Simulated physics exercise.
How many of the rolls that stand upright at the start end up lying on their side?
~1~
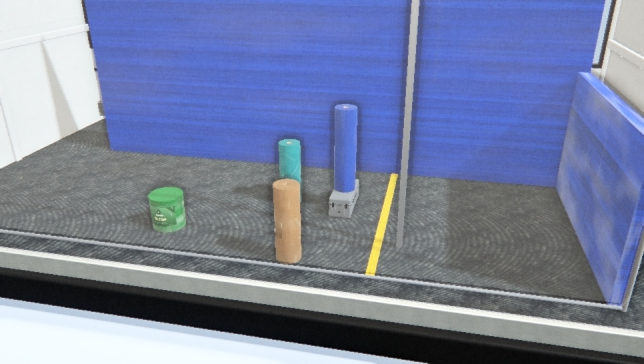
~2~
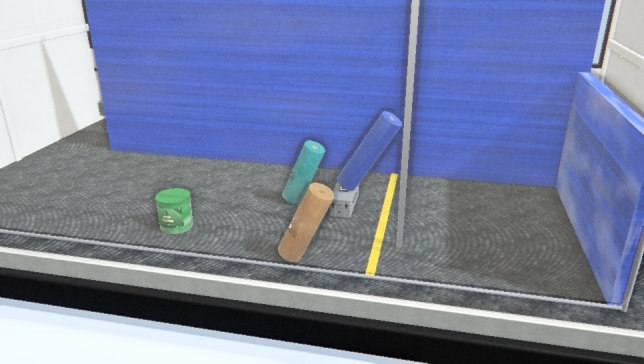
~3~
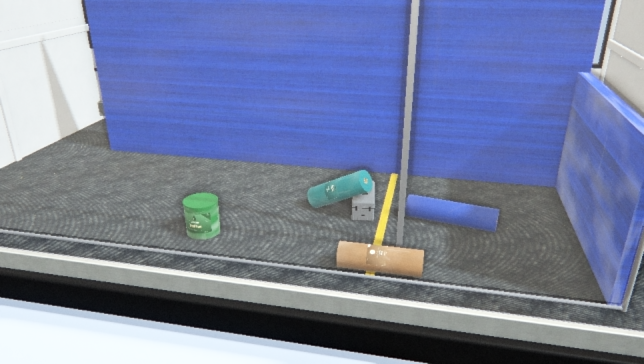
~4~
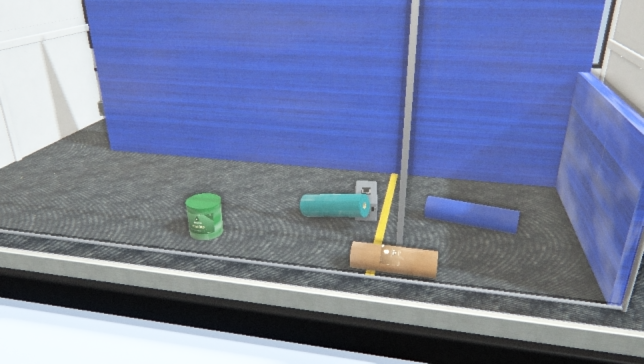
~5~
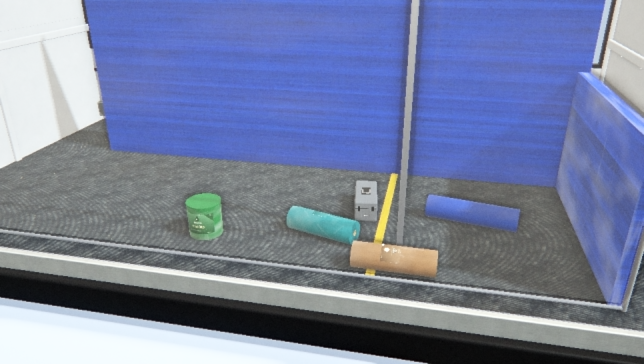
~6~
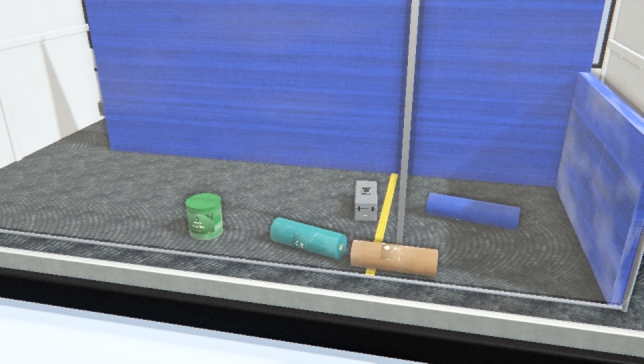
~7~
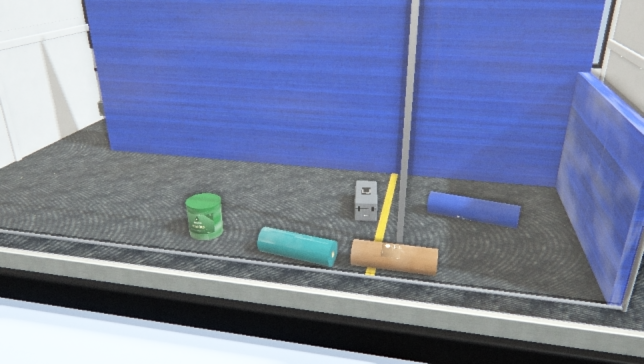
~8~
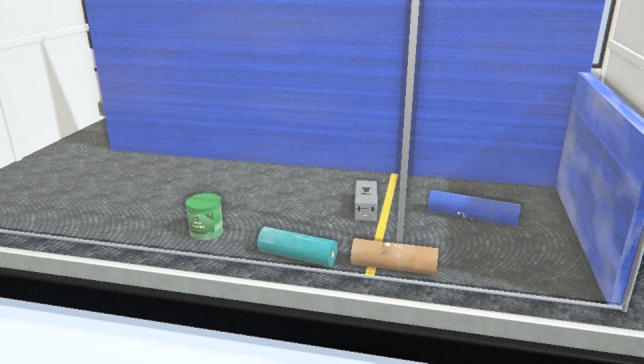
All three of them, the brown, blue and teal rolls, are lying on their side at the end.
